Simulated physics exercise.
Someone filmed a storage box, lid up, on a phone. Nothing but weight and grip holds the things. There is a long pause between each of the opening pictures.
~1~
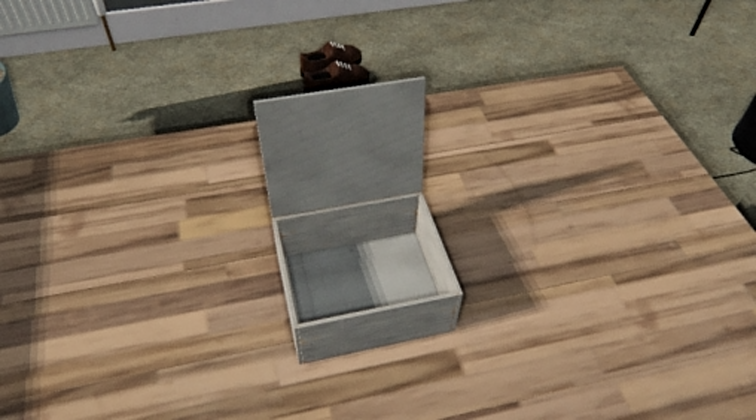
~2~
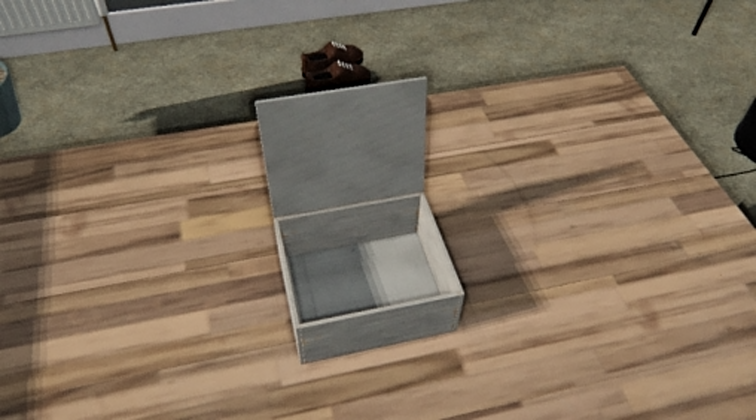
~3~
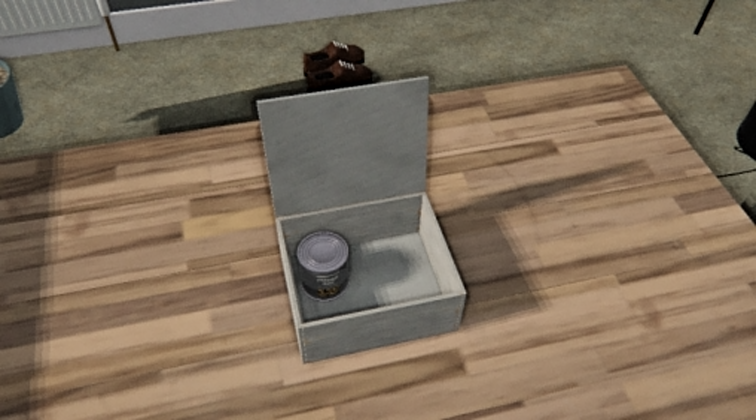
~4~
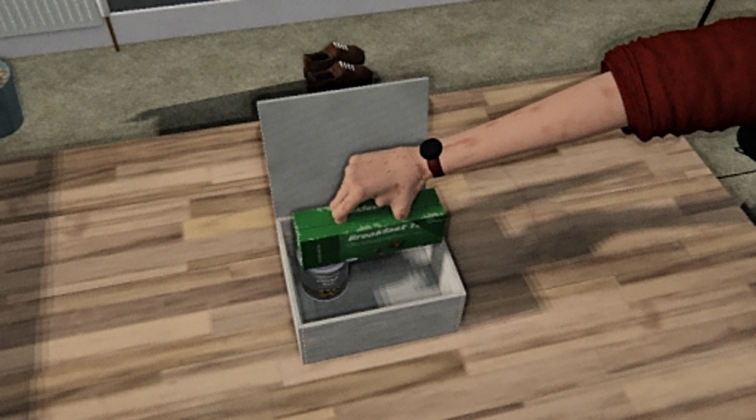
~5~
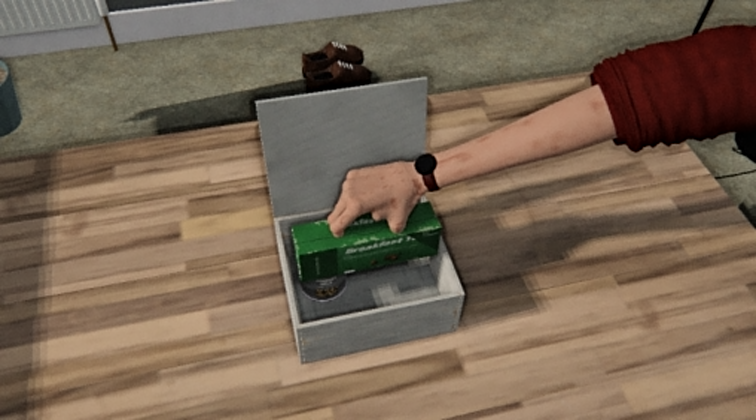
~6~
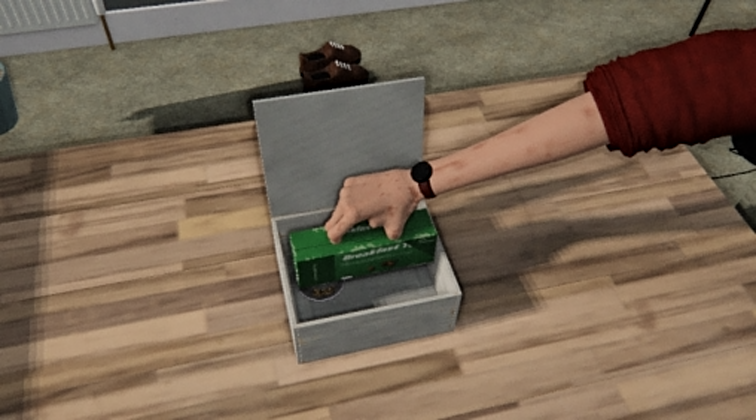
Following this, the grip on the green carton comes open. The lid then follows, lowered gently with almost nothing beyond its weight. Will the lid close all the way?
Yes.
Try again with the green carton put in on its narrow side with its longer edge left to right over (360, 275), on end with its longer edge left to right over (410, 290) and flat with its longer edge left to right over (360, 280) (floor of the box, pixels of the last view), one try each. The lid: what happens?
Lid, try 1: Fully down; try 2: Propped open; try 3: Fully down.
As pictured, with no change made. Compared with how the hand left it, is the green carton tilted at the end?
In the end, the green carton winds up askew.
Then, 0.40 s on from there, green carton on its side near (369, 296).
Then, 1.30 s on from there, lid 77° above the rim; green carton on its side near (376, 305).
Then, 1.80 s on from there, lid 47° above the rim; green carton on its side near (376, 305).
Then, 2.30 s on from there, lid 9° above the rim; green carton on its side near (376, 305).
In the end, lid shut; toppled in the box, green carton; grey tin unmoved. At the end, from the last picture's camera, green carton near (376, 305).
